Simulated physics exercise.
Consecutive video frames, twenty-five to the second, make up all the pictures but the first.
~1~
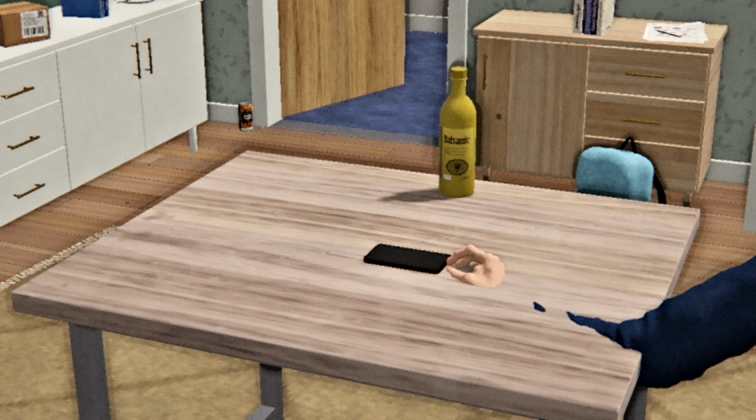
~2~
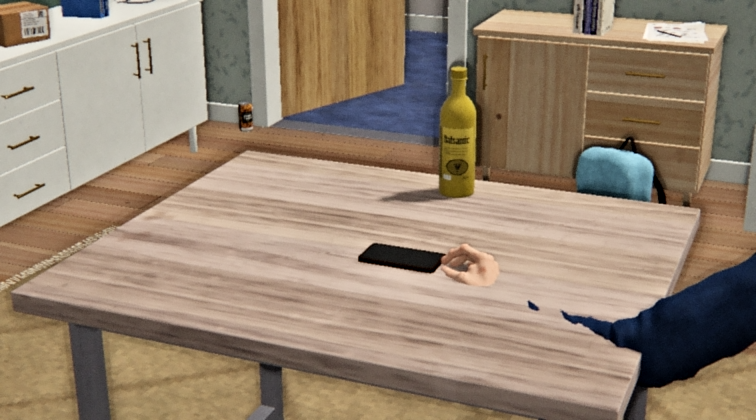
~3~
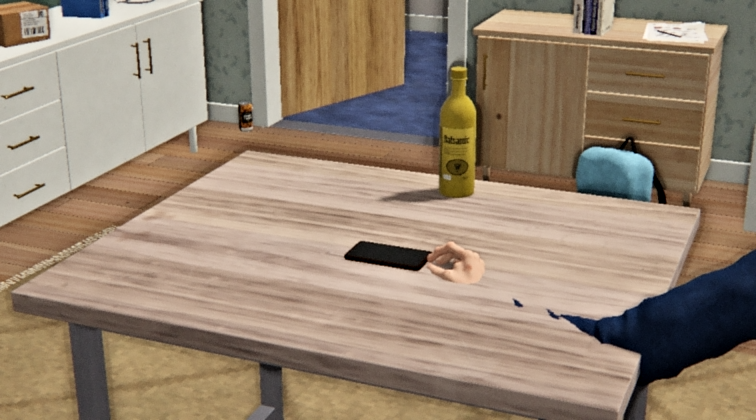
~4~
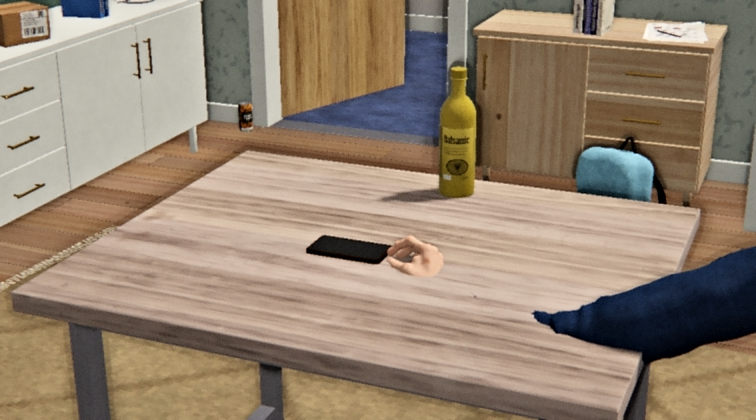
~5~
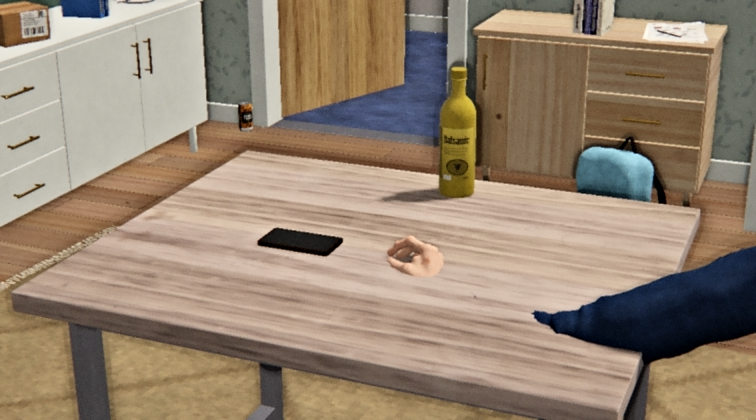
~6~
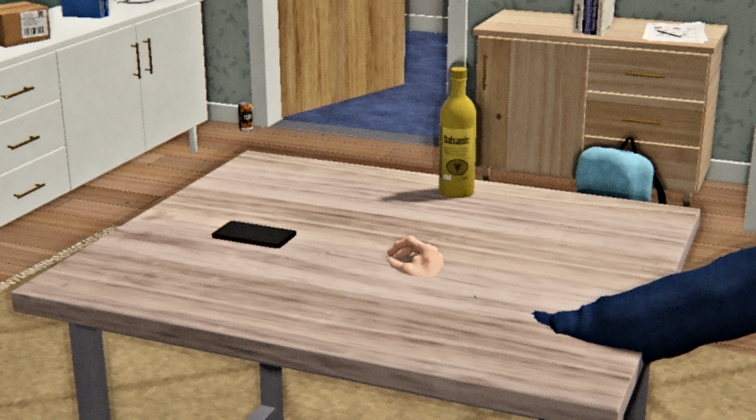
The video shows a hand beside a dark phone on a wooden table near a yellow bottle, pushing the phone to the left; the hand then stays still while the phone slides farther left, away from it.
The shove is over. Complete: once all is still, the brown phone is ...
Off the table.
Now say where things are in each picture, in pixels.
The first frame shows under the hand; brown phone (408, 259).
The second frame shows under the hand; brown phone (402, 258).
The third frame shows under the hand; brown phone (388, 256).
The fourth frame shows brown phone (350, 249).
The fifth frame shows brown phone (300, 242) shifted about its own width.
The sixth frame shows brown phone (254, 234) shifted about its own width.
Then, 0.10 s on from there, brown phone shifted well along near (151, 218).
Then, 0.30 s on from there, brown phone now off the table.
Then, 0.50 s on from there, things are still on the move.
Then, 0.70 s on from there, as before.
In the end, off the table, brown phone.
